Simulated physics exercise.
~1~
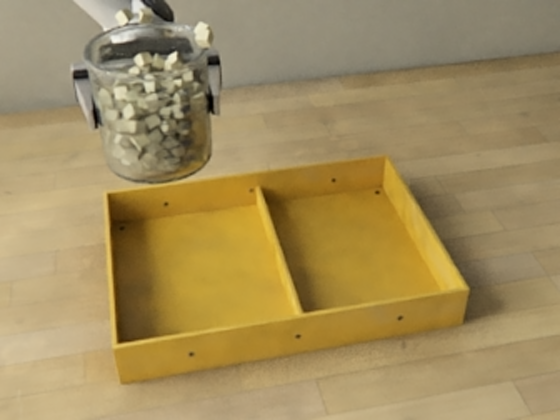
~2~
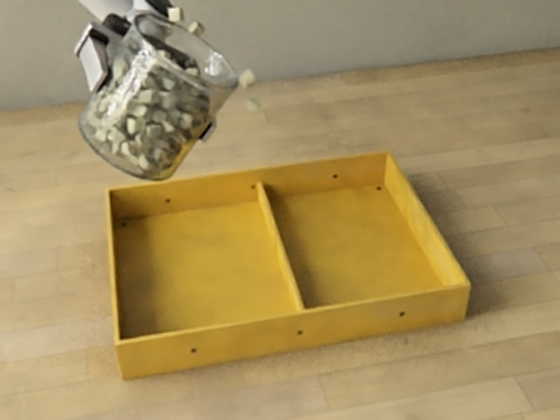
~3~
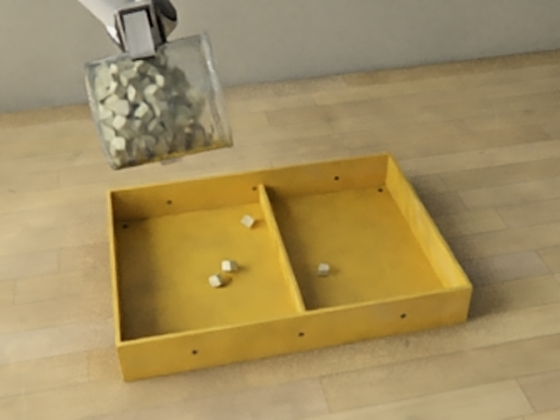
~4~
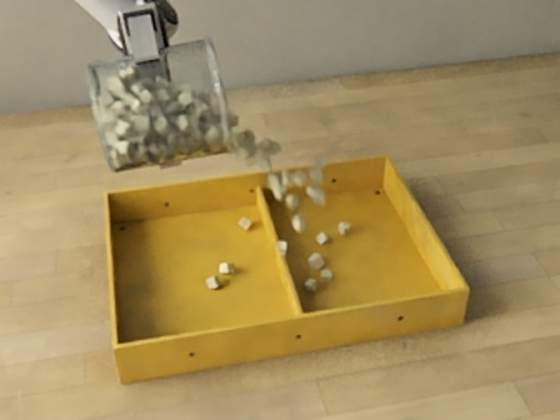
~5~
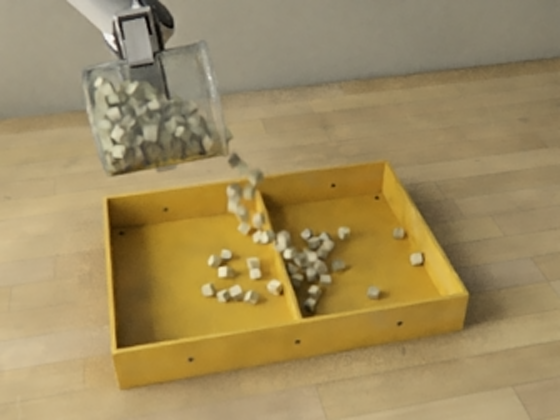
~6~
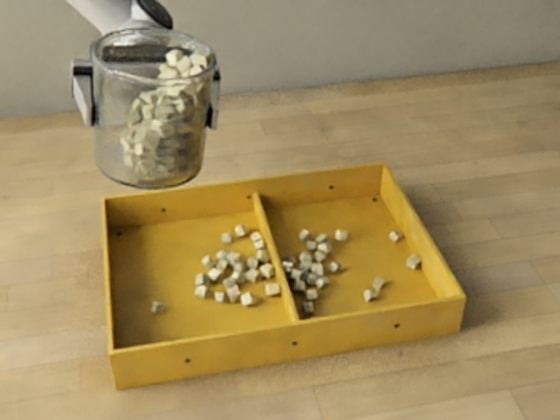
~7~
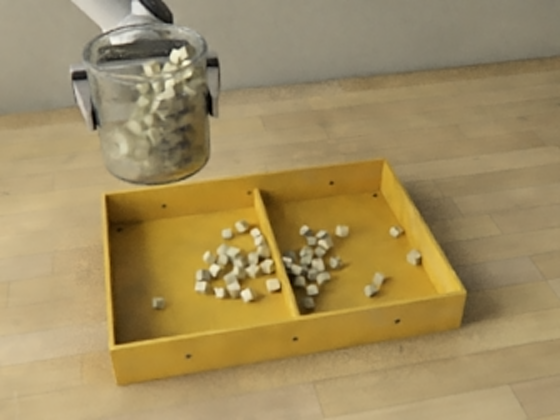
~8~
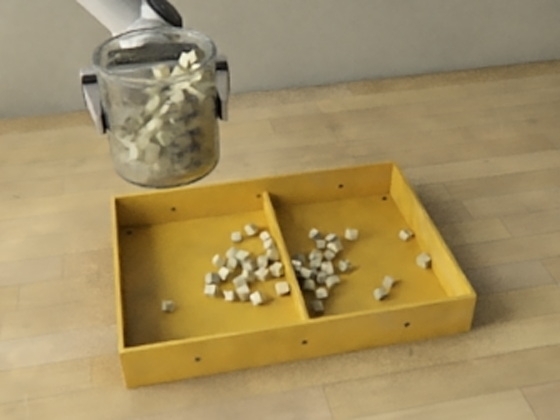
On a light wooden table top, a robot arm tips a clear tumbler of pale vegetable dice over a yellow two-part tray, spilling some on both sides of the cross wall, then turns it upright, still holding many dice above the scattered pieces.
